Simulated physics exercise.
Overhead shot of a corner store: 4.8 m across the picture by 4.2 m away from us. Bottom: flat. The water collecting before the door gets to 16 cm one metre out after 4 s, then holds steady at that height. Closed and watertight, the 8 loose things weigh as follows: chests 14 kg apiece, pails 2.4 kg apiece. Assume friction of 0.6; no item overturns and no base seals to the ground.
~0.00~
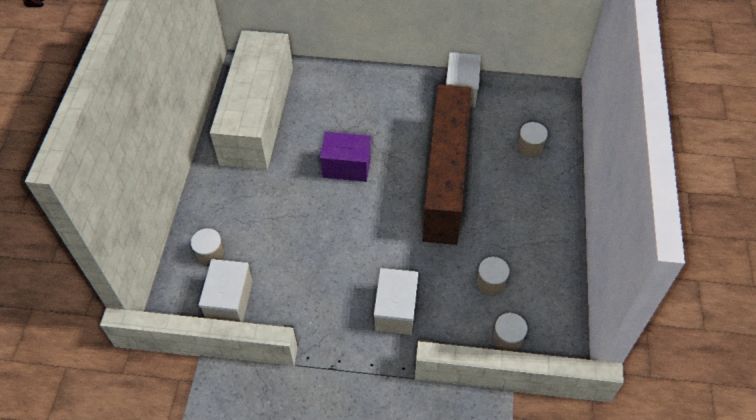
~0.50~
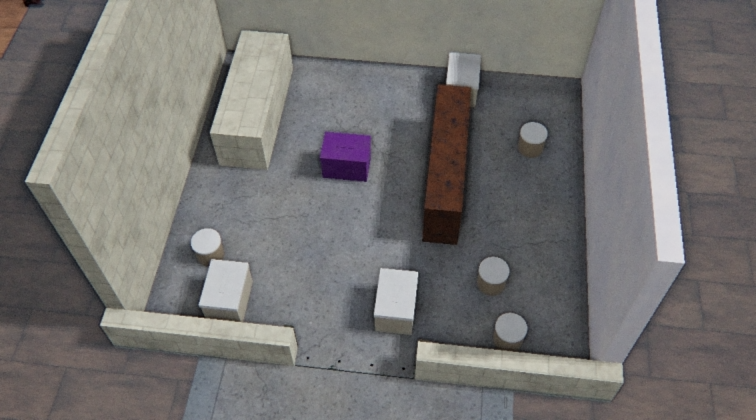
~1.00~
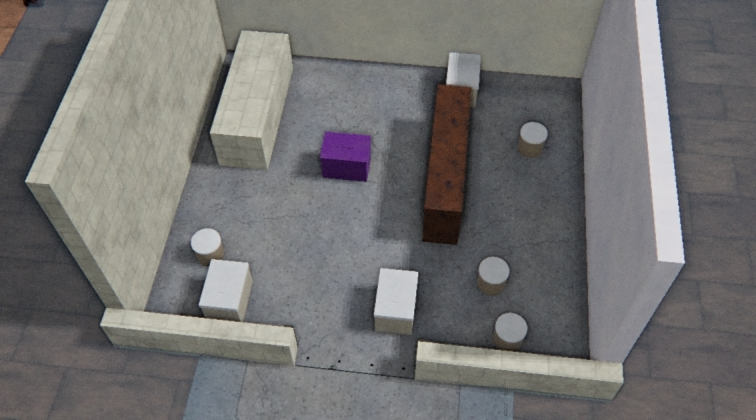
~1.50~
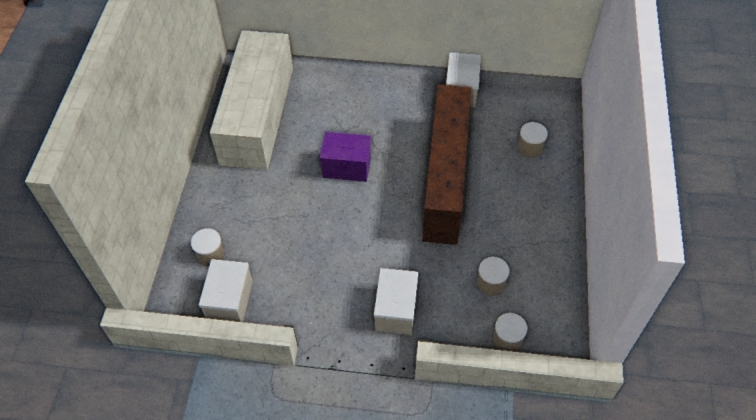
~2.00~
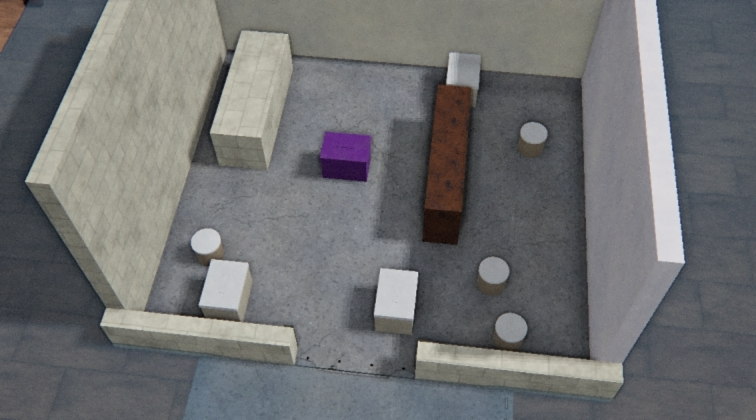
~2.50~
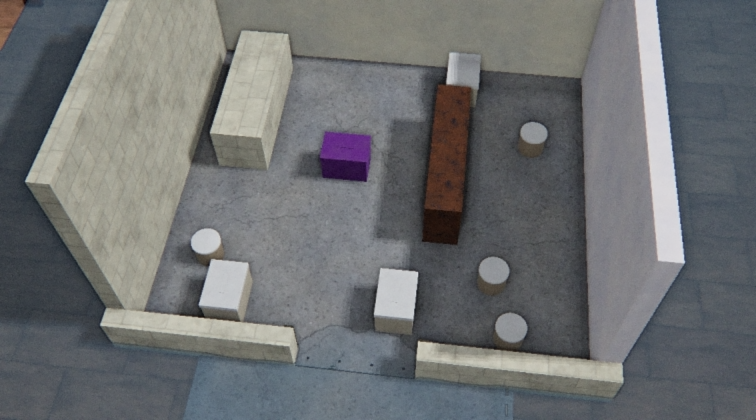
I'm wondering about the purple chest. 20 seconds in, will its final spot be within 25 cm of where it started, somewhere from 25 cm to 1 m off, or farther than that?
I reckon it goes over a metre.
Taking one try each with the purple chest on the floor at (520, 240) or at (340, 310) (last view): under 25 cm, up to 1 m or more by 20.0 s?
From the first spot it would drift a bit, and from the second it would go a long distance.
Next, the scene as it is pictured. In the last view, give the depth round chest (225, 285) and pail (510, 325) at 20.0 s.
Roughly 9 and 9 cm.
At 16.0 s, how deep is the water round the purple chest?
Depth approx. 10 cm.
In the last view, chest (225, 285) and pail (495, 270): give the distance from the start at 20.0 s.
140 cm, 150 cm.
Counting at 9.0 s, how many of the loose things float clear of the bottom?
The count is 2.
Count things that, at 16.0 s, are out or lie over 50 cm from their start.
By my reckoning, 6.
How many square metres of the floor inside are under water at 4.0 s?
Wet area: Approx. 3.0 m2.
After 4.0 s the purple chest is near (346, 147), 0.0 m from its start, aground; 0 afloat.
After 9.0 s the purple chest is near (346, 147), 0.0 m from its start, aground; 2 afloat.
After 16.0 s the purple chest is near (404, 56), 1.6 m from its start, afloat; 8 afloat.
After 20.0 s the purple chest is near (494, 115), 1.8 m from its start, afloat; 8 afloat.
